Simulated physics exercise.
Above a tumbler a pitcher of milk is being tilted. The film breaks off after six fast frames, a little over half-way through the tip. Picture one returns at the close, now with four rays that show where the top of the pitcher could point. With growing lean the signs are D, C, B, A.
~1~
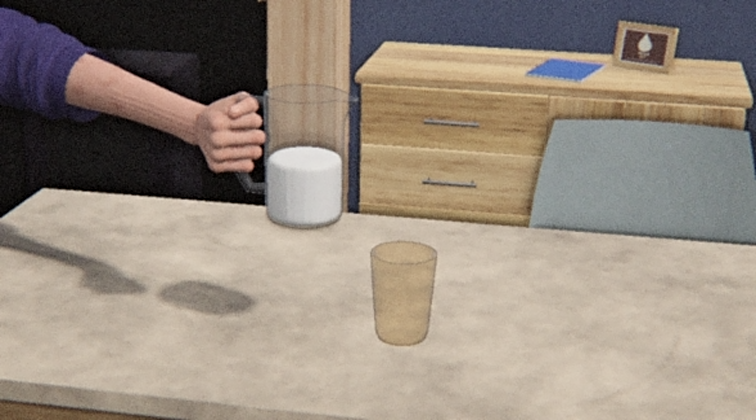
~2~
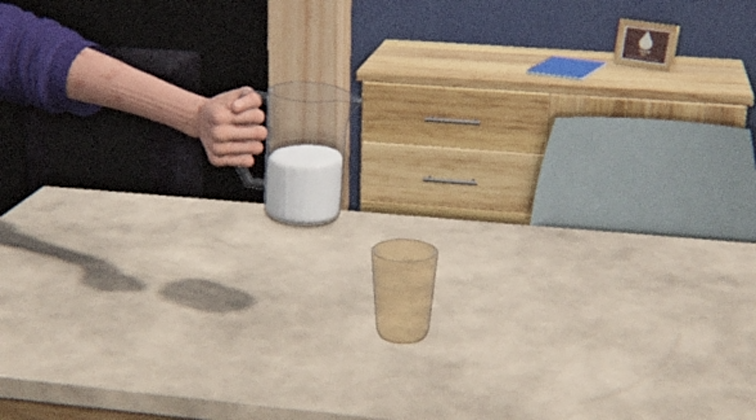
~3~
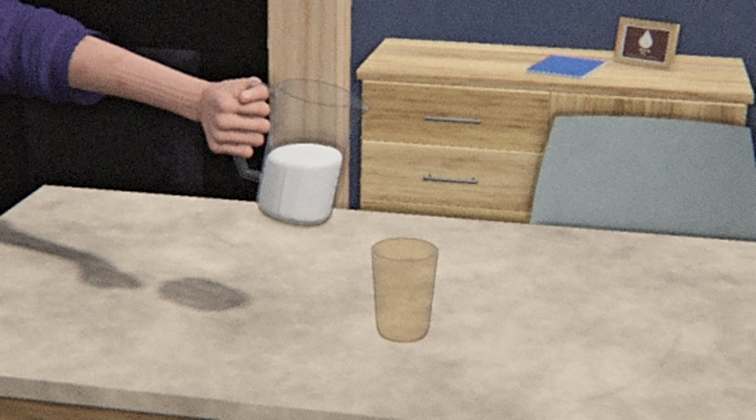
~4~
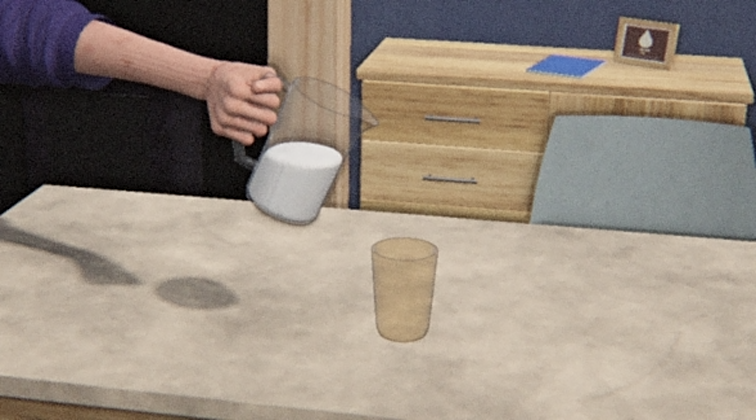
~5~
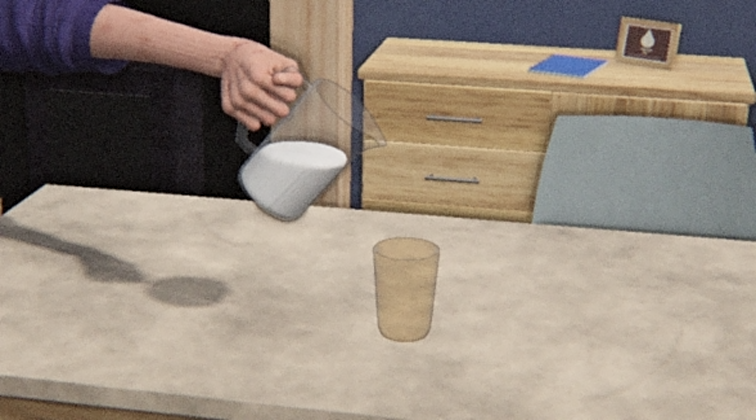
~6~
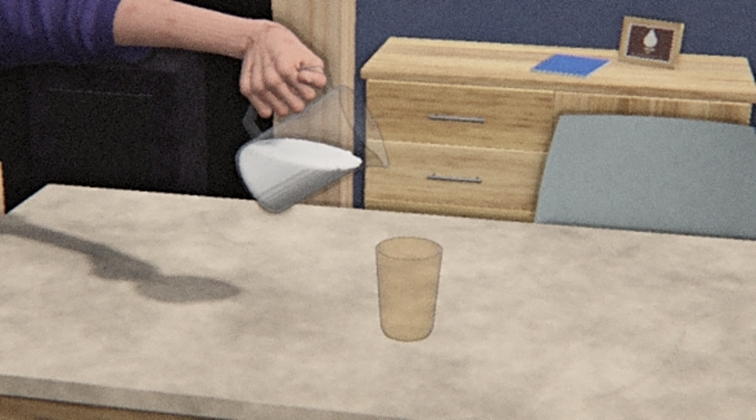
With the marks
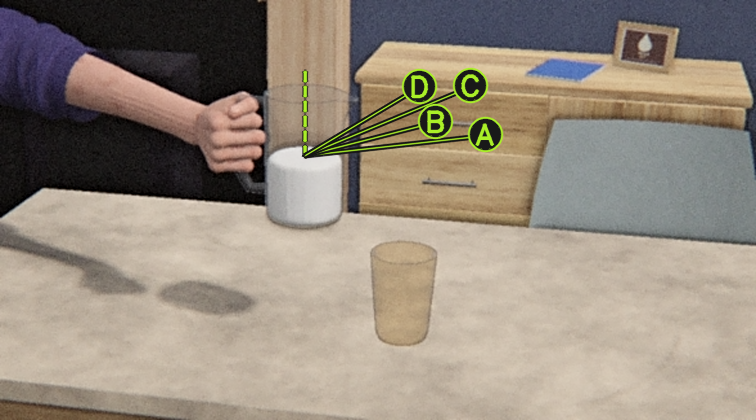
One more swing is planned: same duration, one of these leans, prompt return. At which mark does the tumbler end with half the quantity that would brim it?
Choose A.
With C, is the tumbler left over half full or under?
Under half.
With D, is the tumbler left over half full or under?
Under.
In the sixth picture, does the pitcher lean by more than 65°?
No, it does not.
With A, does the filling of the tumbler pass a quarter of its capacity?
Yes.
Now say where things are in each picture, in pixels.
Upright, lip at (357, 100); rim of the tumbler round (404, 252); nothing has left yet.
Tipped about 3°, lip at (361, 100); nothing has left yet.
Tipped about 11°, lip at (368, 108); nothing has left yet.
Tipped about 24°, lip at (377, 123); nothing has left yet.
Tipped about 39°, lip at (385, 144); nothing has left yet.
Tipped about 56°, lip at (388, 166); nothing has left yet.
On the marked copy, A at (468, 137); B at (419, 126); C at (455, 93); D at (404, 96).
If A is chosen, the tumbler ends with about 52 % of what it can hold.
If B is chosen, the tumbler ends with about 29 % of what it can hold.
If C is chosen, the tumbler ends with about 10 % of what it can hold.
If D is chosen, nothing reaches the tumbler.
